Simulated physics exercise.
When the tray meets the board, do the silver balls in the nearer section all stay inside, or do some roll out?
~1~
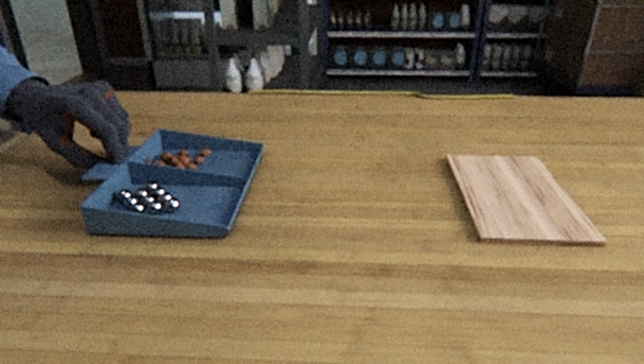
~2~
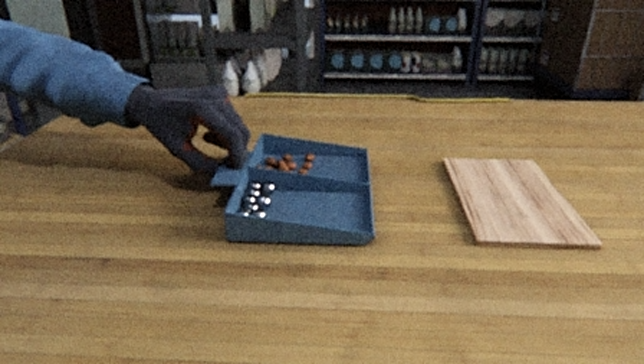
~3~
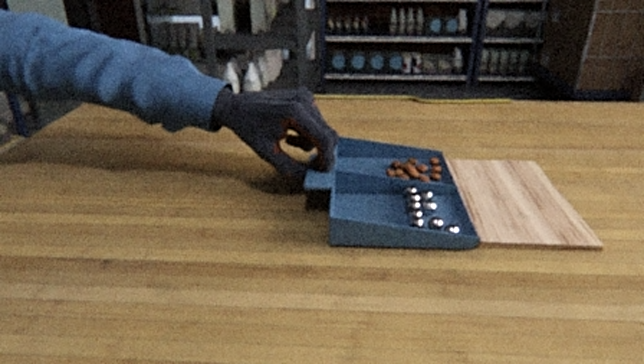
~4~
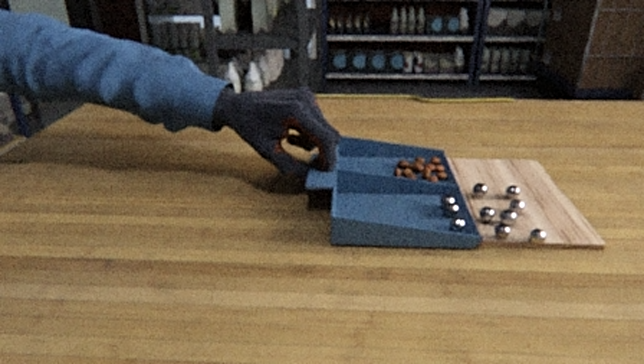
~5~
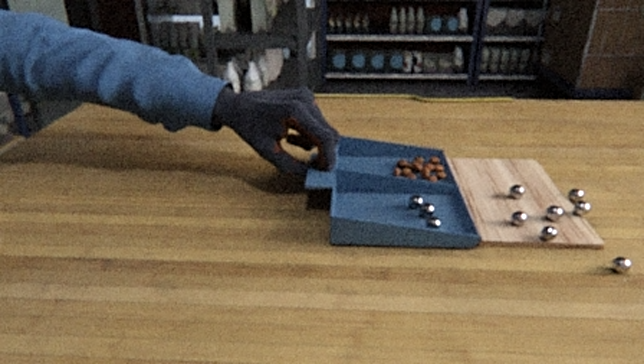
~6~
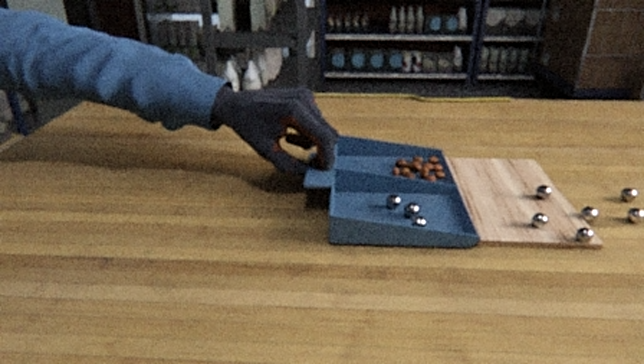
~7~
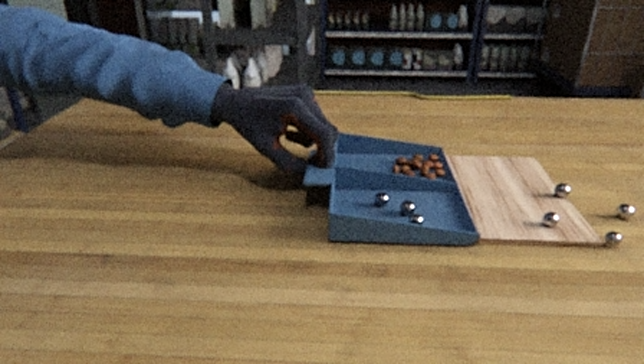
Some of the silver balls roll out over the board while a few stay in the tray. The brown pieces in the farther section are all held in by the rim.
